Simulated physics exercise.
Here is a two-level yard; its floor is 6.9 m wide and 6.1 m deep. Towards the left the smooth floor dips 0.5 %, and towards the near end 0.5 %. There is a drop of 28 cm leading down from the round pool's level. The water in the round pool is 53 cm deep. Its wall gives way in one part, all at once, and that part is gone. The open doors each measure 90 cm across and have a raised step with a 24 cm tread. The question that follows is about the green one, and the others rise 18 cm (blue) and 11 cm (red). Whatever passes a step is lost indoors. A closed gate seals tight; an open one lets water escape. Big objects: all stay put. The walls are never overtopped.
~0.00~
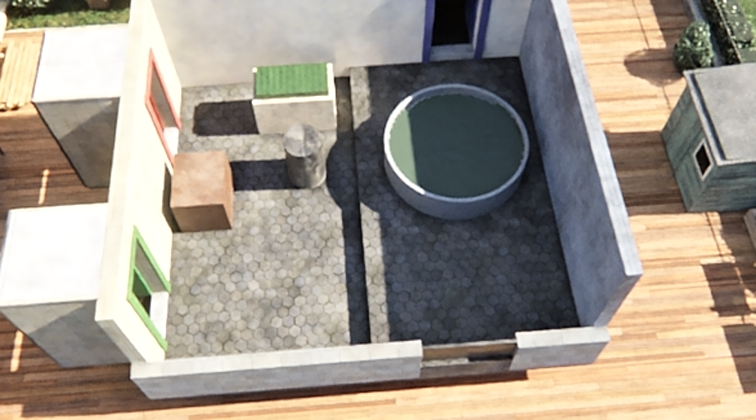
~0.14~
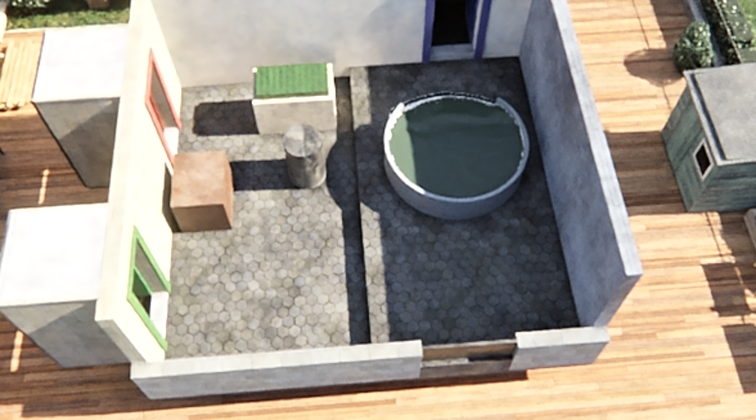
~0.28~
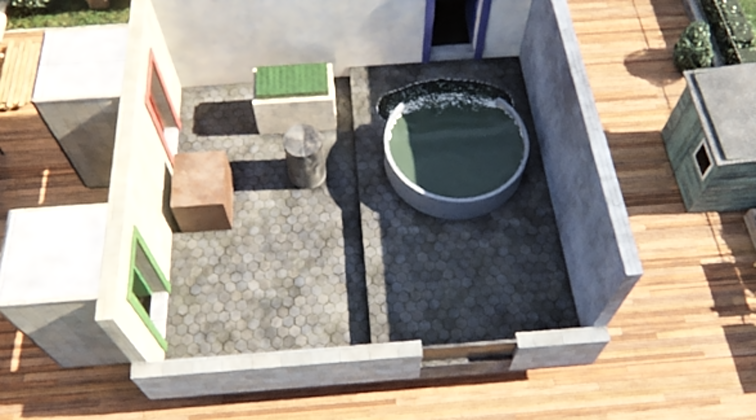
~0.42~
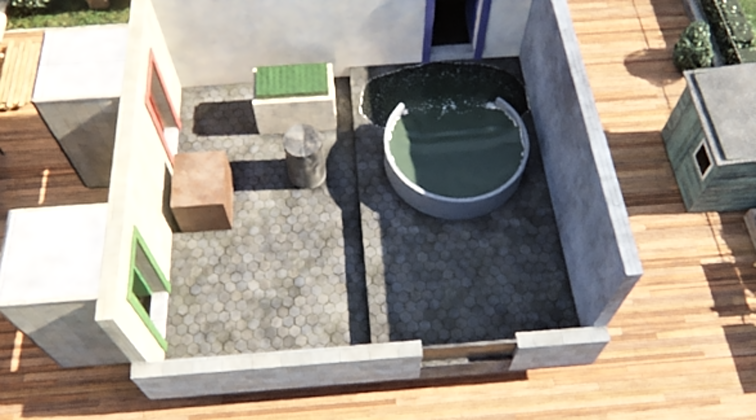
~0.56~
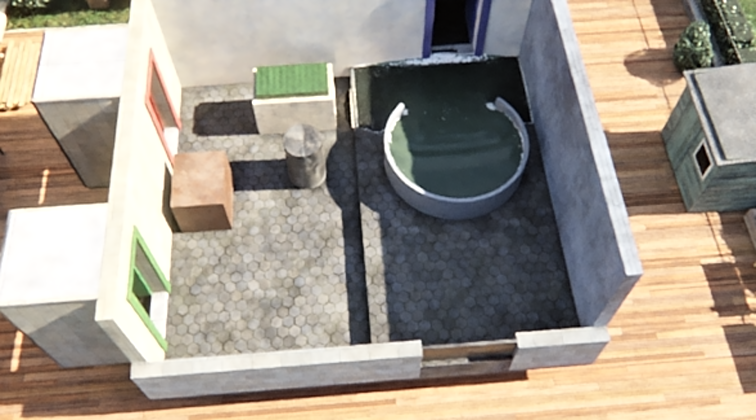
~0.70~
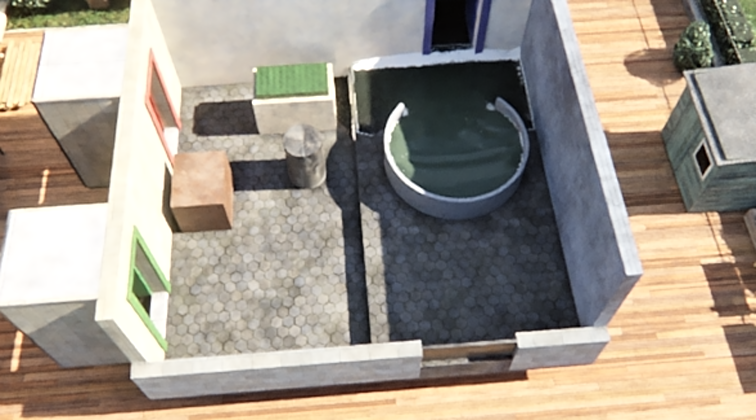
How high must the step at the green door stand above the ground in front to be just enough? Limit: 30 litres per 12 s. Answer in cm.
8 cm.
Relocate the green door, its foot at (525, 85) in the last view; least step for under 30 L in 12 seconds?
About 21 cm.
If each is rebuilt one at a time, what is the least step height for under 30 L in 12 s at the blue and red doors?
Close to 30 cm (blue) and close to 6.5 cm (red).
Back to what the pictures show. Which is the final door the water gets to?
The green door.
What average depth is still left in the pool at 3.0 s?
On average, around 19 cm.
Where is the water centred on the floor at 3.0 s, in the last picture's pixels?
I'd put it close to (426, 122).
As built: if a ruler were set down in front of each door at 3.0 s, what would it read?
In cm: Blue 27, red 7, green 0.
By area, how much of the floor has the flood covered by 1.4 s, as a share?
I'd say near 15 percent.
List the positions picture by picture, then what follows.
In the first picture, the round pool at (456, 143) is whole and still, 53 cm deep; the green door at (151, 294) is dry.
In the second picture, the front is at a hidden place, 0.3 m from the gap on the far side; 0.5 m2 of floor is wet, 53 cm left at the back.
In the third picture, the gap is on the far side, the front 0.7 m out at (391, 96); the back of the round pool holds 53 cm.
In the fourth picture, the front is at (374, 82), 1.1 m from the gap on the far side; 3.1 m2 of floor is wet, 53 cm left at the back.
In the fifth picture, the gap is on the far side, the front 1.6 m out at (361, 67); the back of the round pool holds 53 cm.
In the sixth picture, water pours out on the far side and has run 1.9 m, to (341, 77); about 7 cm deep outside, 53 cm at the back; the green door at (151, 294), 6.5 m from the gap, is still 5.0 m from the nearest water.
After 1.4 s water covers 15 % of the floor, deepest (38 cm) near (429, 67); it has not reached the green door.
After 3.0 s water covers 30 % of the floor, deepest (32 cm) near (181, 93); it has not reached the green door.
After 12.0 s water covers 85 % of the floor, deepest (14 cm) near (163, 378); 13 cm at the green door, 14 litres in over its 10 cm step.
At the green door as built, the water arrived by 4.5 s and peaked near 13 cm at 11.6 s.
Run again over the same 12 s with other heights there, 45 litres in over 7 cm, 17 litres over 9.5 cm. The limit of 30 litres is kept from about 8 cm up.
